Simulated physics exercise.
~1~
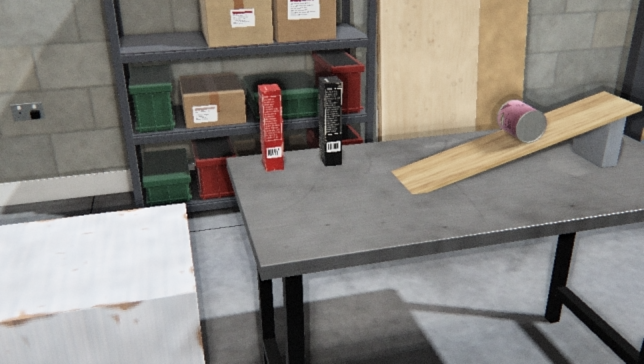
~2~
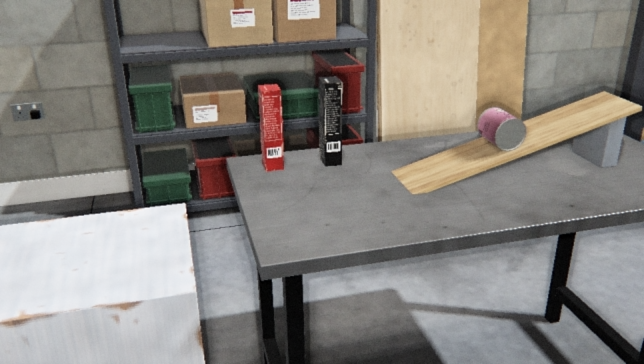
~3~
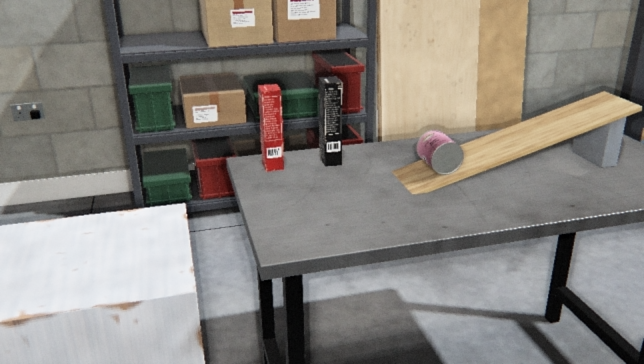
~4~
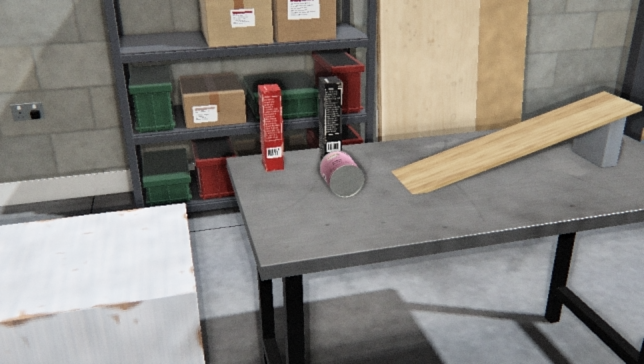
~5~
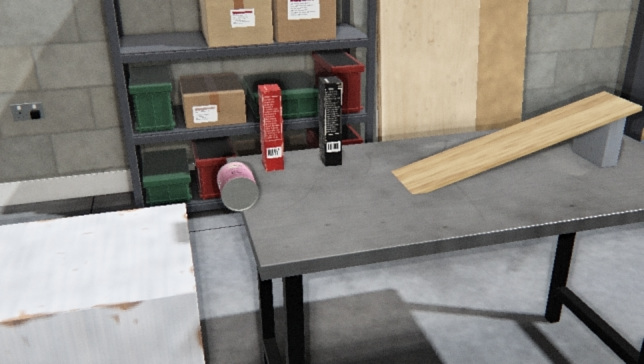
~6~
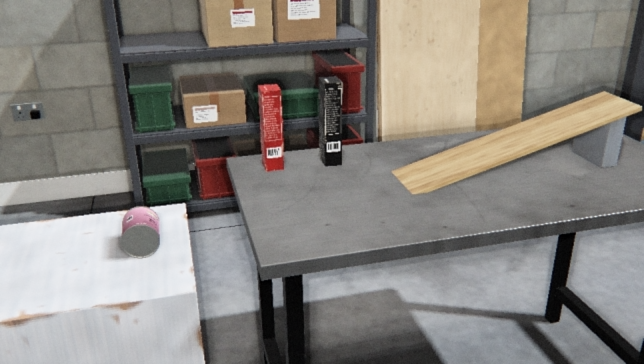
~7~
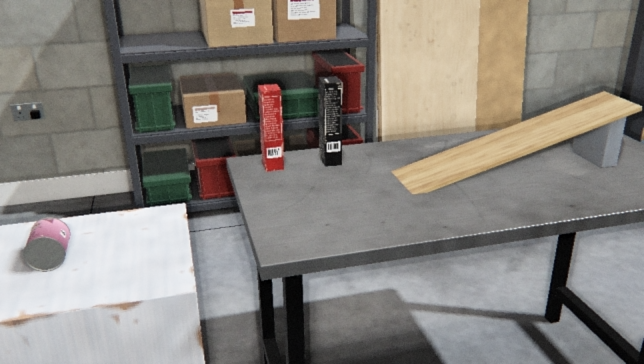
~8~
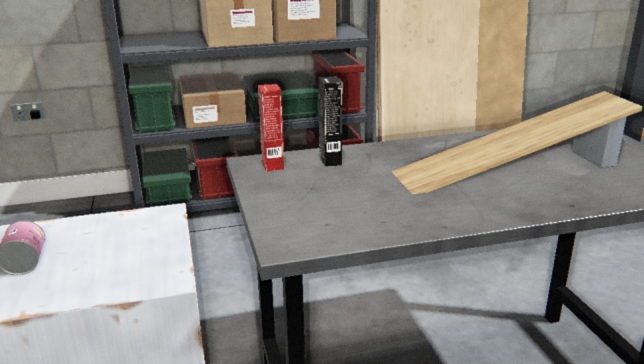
A pink tin rolls down a ramp, crosses the table and gap, and lands on the white top at left.
